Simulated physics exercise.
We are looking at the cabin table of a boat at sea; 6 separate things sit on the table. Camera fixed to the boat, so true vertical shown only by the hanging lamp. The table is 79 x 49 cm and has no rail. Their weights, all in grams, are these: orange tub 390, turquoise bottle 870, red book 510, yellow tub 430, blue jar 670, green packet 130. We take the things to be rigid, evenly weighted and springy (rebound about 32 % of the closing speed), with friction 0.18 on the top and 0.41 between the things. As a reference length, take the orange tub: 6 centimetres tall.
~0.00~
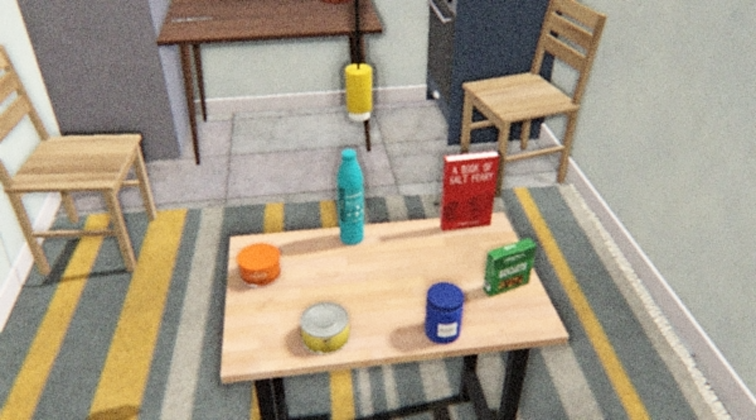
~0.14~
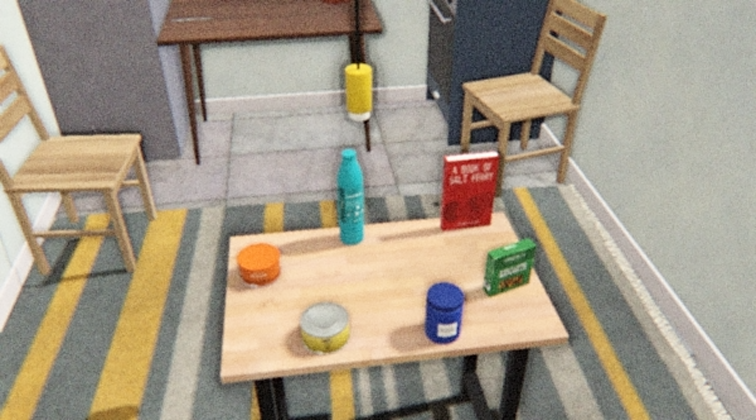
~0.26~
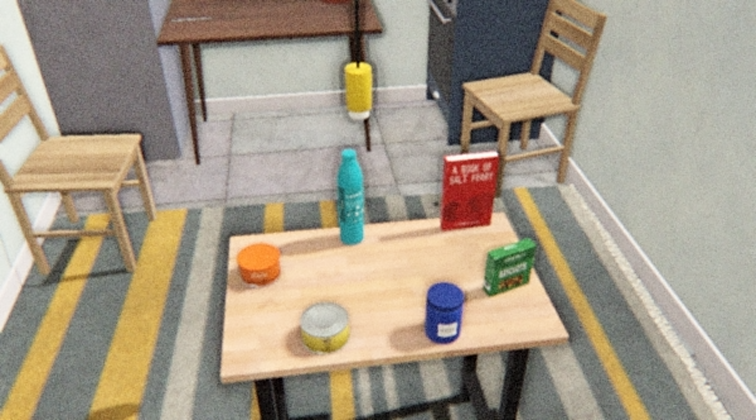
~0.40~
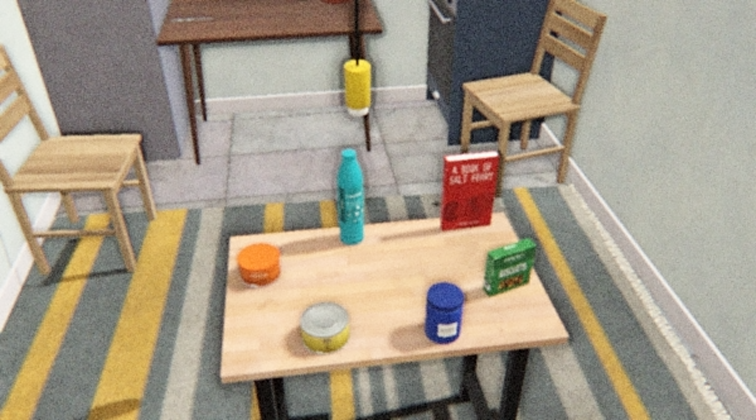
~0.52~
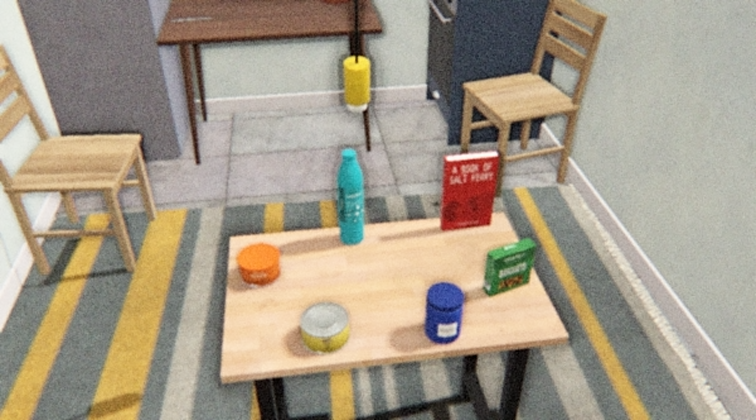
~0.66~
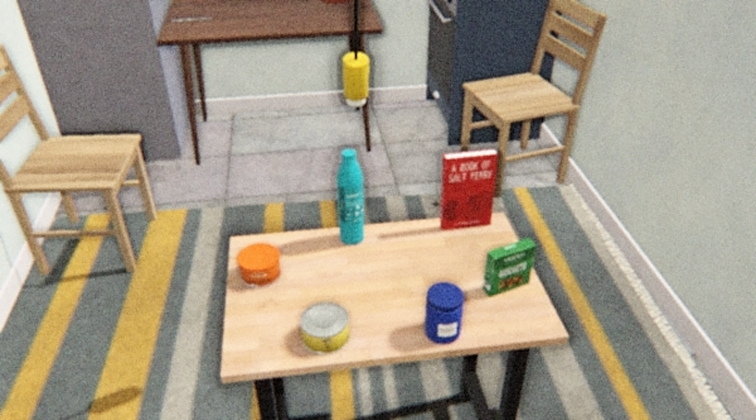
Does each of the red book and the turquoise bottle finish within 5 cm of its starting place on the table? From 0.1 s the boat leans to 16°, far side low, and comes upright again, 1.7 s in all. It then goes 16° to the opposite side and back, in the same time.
The red book: No; the turquoise bottle: No.
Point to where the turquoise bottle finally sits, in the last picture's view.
You'll find it at about (343, 296).
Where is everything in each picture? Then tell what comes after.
Boat level; red book (468, 192); turquoise bottle (350, 198), in the first picture.
Boat level; blue jar (444, 313); green packet (509, 268), in the second picture.
Boat heeled 1°, far side down; orange tub (260, 265); yellow tub (325, 328), in the third picture.
Boat heeled 4°, far side down; blue jar (444, 313); green packet (509, 268), in the fourth picture.
Boat heeled 8°, far side down; orange tub (260, 265); yellow tub (325, 328), in the fifth picture.
Boat heeled 12°, far side down; red book (468, 191); turquoise bottle (350, 197), in the sixth picture.
After 1.16 s, boat heeled 14°, far side down; turquoise bottle and red book now off the table; green packet moved 10 cm; blue jar moved 10 cm.
After 1.46 s, boat heeled 6°, far side down; orange tub now off the table; blue jar moved 21 cm; green packet moved 23 cm.
After 1.76 s, boat level; green packet moved 30 cm; blue jar moved 24 cm; yellow tub moved 23 cm.
After 2.86 s, boat heeled 14°, near side down; green packet moved 19 cm; blue jar moved 14 cm; yellow tub moved 13 cm.
In the end (4.0 s), off the table, orange tub, turquoise bottle and red book; not toppled but over 5 cm from the start, blue jar; the other 2 under 5 cm from the start. At the end, from the last picture's camera, red book near (398, 295), turquoise bottle near (343, 296).
